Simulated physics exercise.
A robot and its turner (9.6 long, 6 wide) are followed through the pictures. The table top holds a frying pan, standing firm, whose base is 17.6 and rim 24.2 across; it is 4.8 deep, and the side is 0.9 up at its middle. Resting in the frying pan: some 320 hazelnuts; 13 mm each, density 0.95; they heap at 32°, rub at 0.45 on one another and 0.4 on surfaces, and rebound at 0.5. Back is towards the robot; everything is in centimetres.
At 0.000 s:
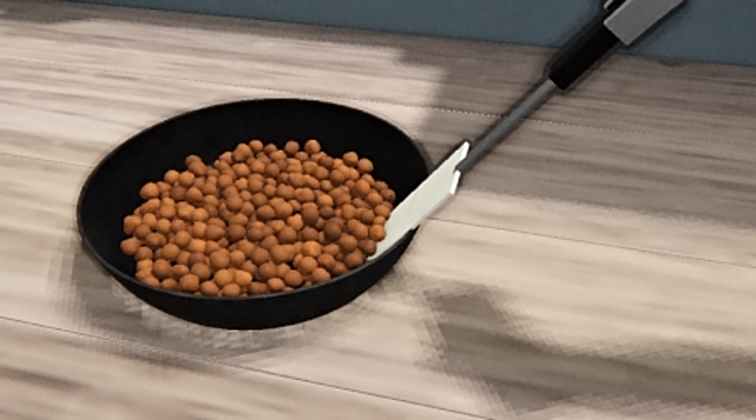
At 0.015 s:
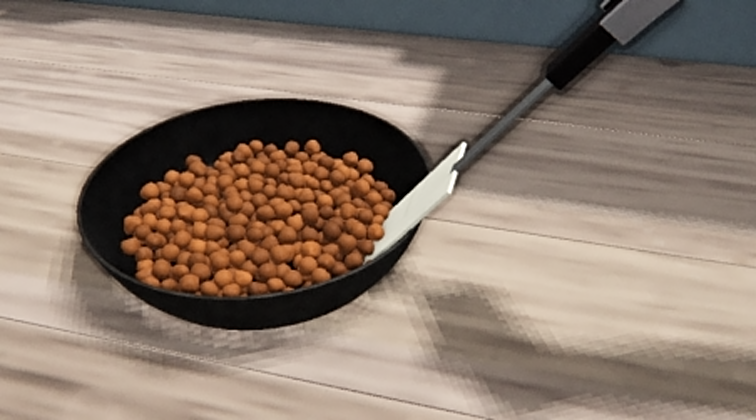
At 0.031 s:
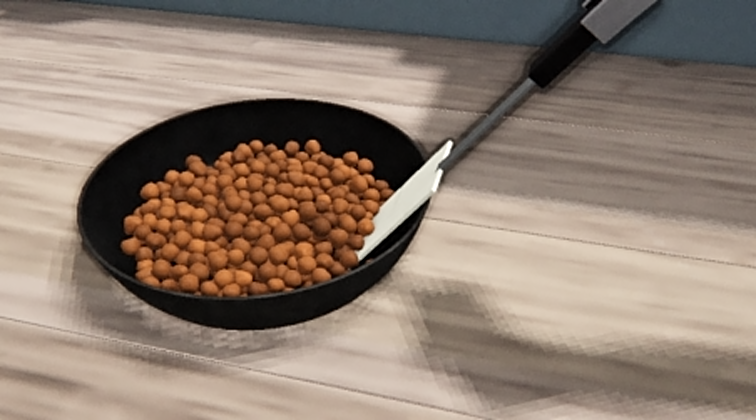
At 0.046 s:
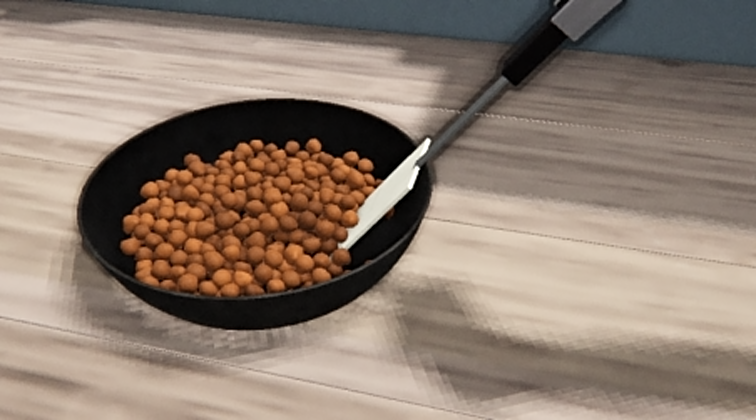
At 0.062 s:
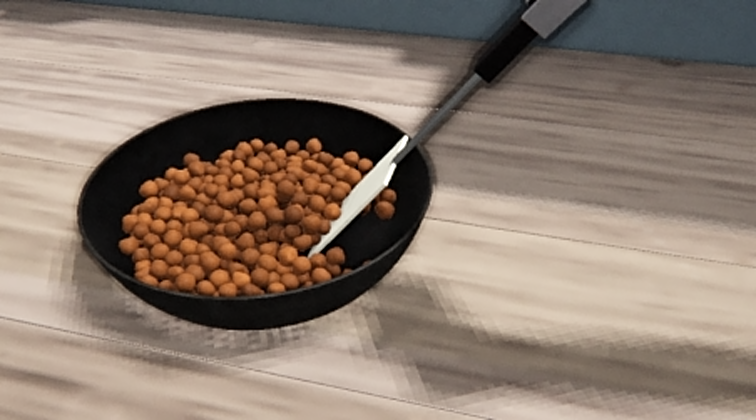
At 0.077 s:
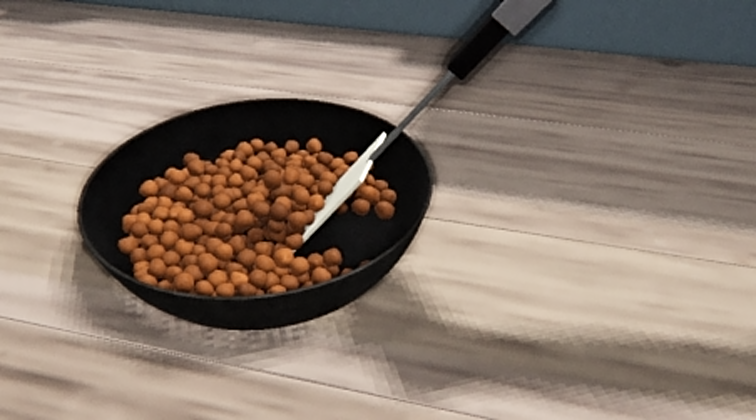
A black frying pan heaped with small round orange-brown nuts sits left of centre on a pale, streaked wood-look table top, seen from above at an angle with a blue-grey strip behind. A pale-bladed turner with a grey and black handle reaches in from the upper right, its blade at the pan's right side. It slides leftward into the nuts, pushing some aside and baring dark pan behind it, while the pan and camera stay still.
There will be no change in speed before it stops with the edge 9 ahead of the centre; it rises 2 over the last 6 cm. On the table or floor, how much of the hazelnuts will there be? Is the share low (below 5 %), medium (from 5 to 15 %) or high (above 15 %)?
The share is high, above 15 %.
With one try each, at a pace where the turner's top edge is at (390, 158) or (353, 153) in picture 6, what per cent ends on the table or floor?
20 % and 20 %.
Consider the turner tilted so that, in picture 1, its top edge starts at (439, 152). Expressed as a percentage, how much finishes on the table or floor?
Spill: Approx. 20 per cent.
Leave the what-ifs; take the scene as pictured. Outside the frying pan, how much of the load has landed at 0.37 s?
I'd say close to 15 in a hundred.
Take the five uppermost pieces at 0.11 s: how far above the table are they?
About 6 cm.
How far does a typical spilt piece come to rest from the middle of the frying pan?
I reckon close to 30 centimetres.
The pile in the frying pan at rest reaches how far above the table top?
5.0 cm.
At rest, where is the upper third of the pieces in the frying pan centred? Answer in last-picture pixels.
It is centred around (201, 190).
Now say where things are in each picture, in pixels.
In the first picture, turner top edge at (460, 167), sloping 53°; upper third of the load around (256, 213), from x 130 to 385, top at y 145; 325 in the frying pan.
In the second picture, turner top edge at (457, 167), sloping 53°; upper third of the load around (260, 213), from x 130 to 385, top at y 150.
In the third picture, turner top edge at (443, 165), sloping 53°; upper third of the load around (264, 213), from x 130 to 390, top at y 150.
In the fourth picture, turner top edge at (420, 162), sloping 53°; upper third of the load around (256, 210), from x 130 to 390, top at y 145.
In the fifth picture, turner top edge at (397, 159), sloping 53°; upper third of the load around (267, 209), from x 130 to 390, top at y 145.
In the sixth picture, turner top edge at (374, 156), sloping 53°; upper third of the load around (263, 205), from x 130 to 390, top at y 145; 325 in the frying pan.
After 0.11 s, sloping 53°, highest piece 6 above the table; 325 in the frying pan.
After 0.15 s, sloping 53°, highest piece 8 above the table; 325 in the frying pan.
After 0.37 s, sloping 53°, highest piece 14 above the table; 252 in the frying pan, 48 on the table or floor, 25 on the blade or in flight.
After 1.42 s, sloping 53°, highest piece 5 above the table; 252 in the frying pan, 73 on the table or floor.
At rest, 252 in the frying pan, 73 on the table or floor. That is 22 % on the table or floor.
